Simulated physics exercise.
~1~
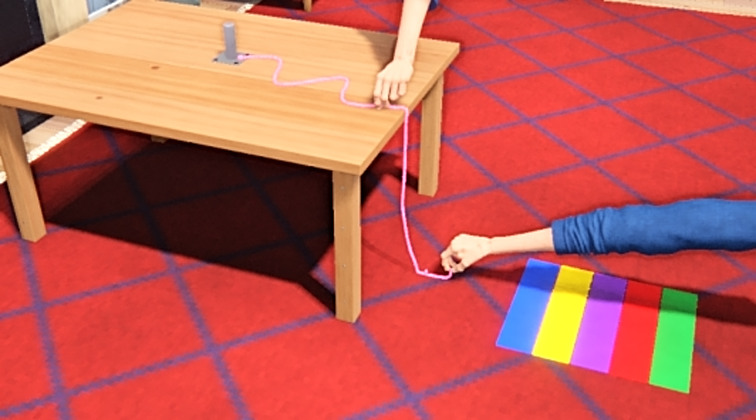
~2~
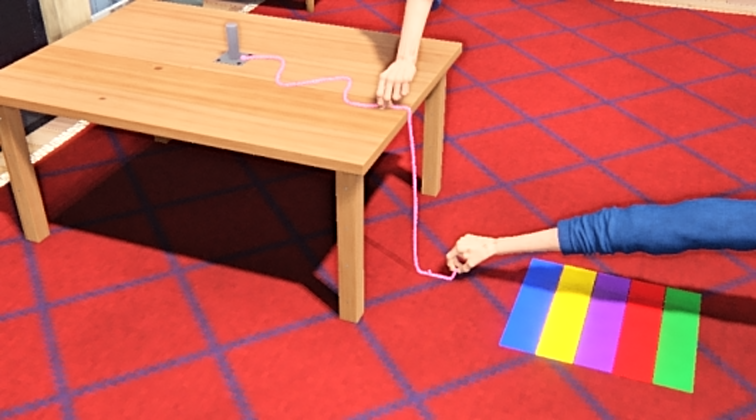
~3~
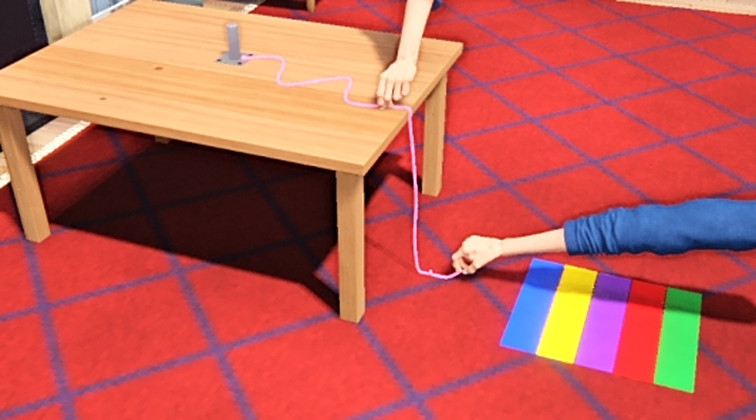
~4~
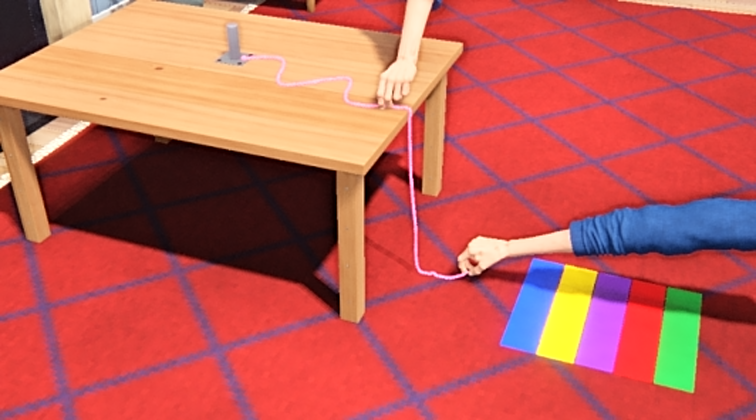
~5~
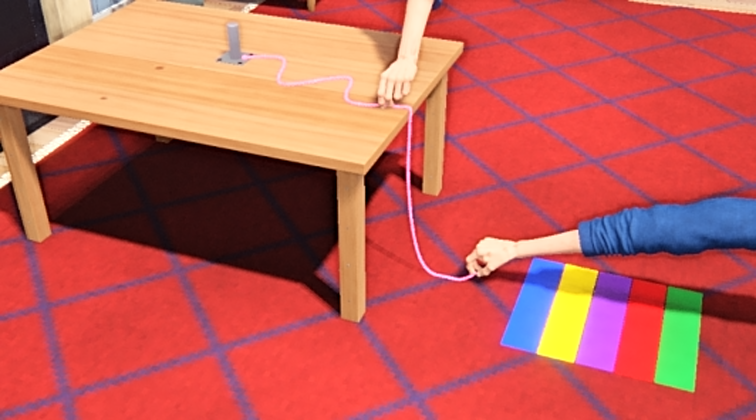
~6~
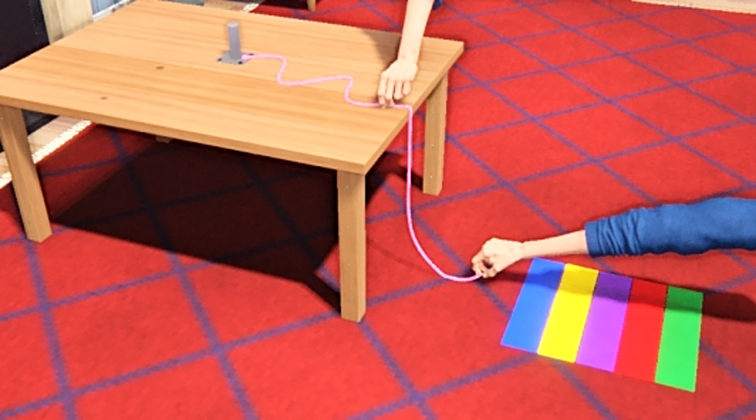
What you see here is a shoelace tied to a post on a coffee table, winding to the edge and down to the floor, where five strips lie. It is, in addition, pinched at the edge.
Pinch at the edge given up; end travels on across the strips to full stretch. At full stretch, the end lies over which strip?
Over the green strip.
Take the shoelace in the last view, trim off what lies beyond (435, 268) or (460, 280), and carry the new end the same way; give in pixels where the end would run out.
In order, roughly (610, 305) and (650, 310).
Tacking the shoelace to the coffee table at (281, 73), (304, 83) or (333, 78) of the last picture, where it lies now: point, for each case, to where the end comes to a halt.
It comes to rest around (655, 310), (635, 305) and (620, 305) respectively.
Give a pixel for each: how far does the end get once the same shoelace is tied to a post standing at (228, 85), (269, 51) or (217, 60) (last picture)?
Try by try, around (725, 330), (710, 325) and (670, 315).
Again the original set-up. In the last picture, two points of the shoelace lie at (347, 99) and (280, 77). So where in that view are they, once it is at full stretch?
First: (436, 118). Second: (315, 76).
Soon after, end near (626, 306); over purple.
After that, end near (665, 314); over green.
At the stop, end near (689, 320); over green. Over green.
